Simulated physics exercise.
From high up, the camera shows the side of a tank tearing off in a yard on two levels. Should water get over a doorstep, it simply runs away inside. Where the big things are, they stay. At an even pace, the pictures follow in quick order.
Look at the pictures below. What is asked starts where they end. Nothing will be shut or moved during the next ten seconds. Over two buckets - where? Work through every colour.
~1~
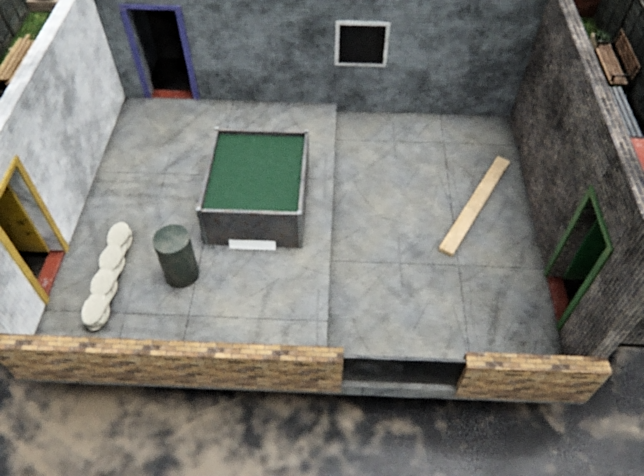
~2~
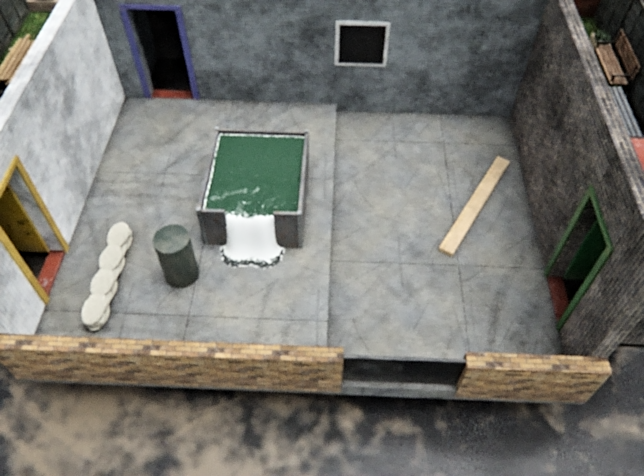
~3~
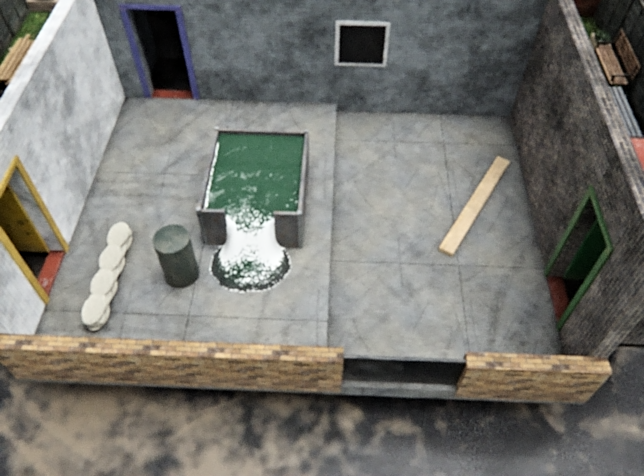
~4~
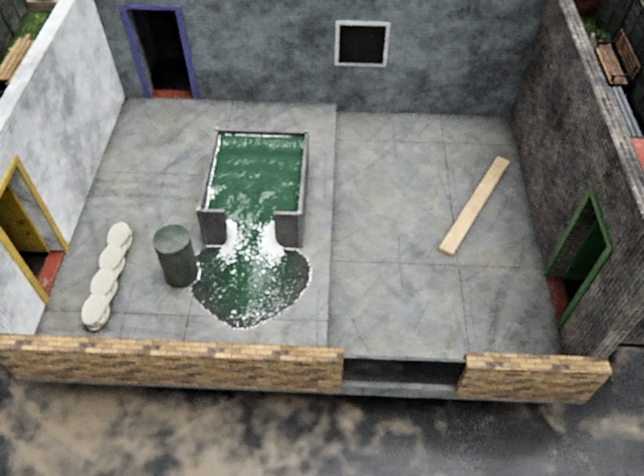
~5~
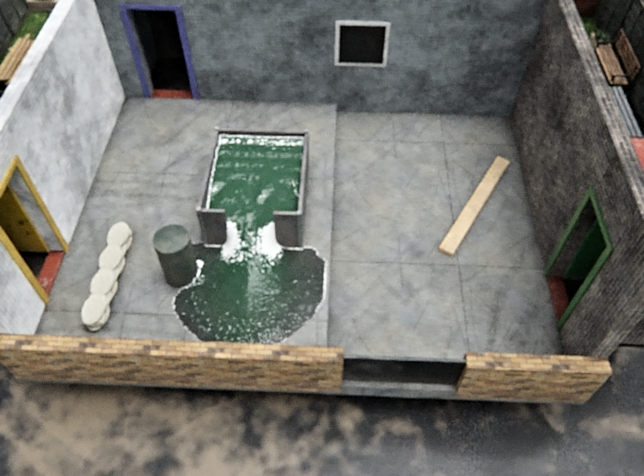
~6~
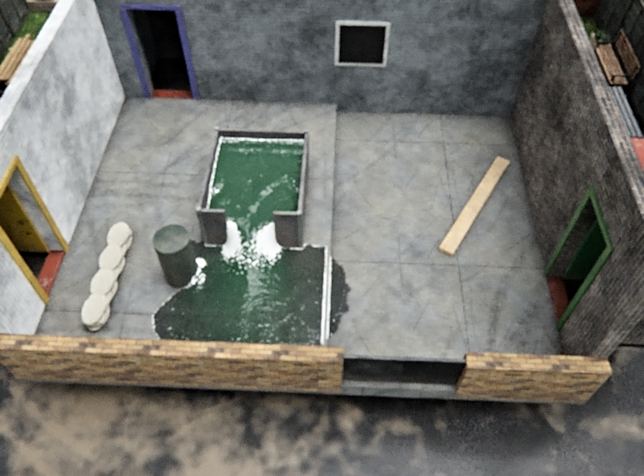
In order: The green door gets over two buckets; the yellow door gets two buckets or fewer; the blue door gets over two buckets.
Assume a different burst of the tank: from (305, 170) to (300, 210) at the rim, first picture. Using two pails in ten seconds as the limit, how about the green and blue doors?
I'd say the green one ends up above, and the blue one lets in too little.
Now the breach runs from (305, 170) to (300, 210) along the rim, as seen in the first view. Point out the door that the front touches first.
The green door, I reckon.
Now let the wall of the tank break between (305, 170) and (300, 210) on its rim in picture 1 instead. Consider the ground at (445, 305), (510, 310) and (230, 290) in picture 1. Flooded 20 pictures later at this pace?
In turn: Swamped, swamped, untouched.
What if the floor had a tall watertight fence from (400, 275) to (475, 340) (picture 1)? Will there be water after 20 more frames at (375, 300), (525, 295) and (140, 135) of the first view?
Reading them off in sequence: Swamped, swamped, spared.
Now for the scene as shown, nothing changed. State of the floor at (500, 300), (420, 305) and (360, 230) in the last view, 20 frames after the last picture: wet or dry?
First spot soaked, second soaked, third not wet.
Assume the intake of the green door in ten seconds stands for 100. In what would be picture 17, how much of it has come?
Near 0 in a hundred.
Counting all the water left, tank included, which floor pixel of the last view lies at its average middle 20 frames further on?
Around pixel (261, 269) of the last picture.
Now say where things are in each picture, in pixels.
In the first picture, the open tank at (256, 172) is whole and still.
In the second picture, the front is at (226, 257), out from the gap at (252, 232).
In the third picture, the front is at (243, 288), out from the gap at (253, 233).
In the fourth picture, water pours out at (253, 234) and has run to (238, 324).
In the fifth picture, water pours out at (253, 234) and has run to a hidden place.
In the sixth picture, water pours out at (253, 234) and has run to a hidden place.
A moment on, water covers 15 % of the floor; the green door not reached, the yellow door not reached, the blue door not reached.
Next, water covers 25 % of the floor; the green door not reached, the yellow door wet at the sill, nothing in, the blue door not reached.
Then, water covers 45 % of the floor; the green door under two buckets in, the yellow door wet at the sill, nothing in, the blue door not reached.
Later, water covers 65 % of the floor; the green door over two buckets in, the yellow door under two buckets in, the blue door under two buckets in.
In the end, water covers 85 % of the floor; the green door far over two buckets in, the yellow door under two buckets in, the blue door over two buckets in.
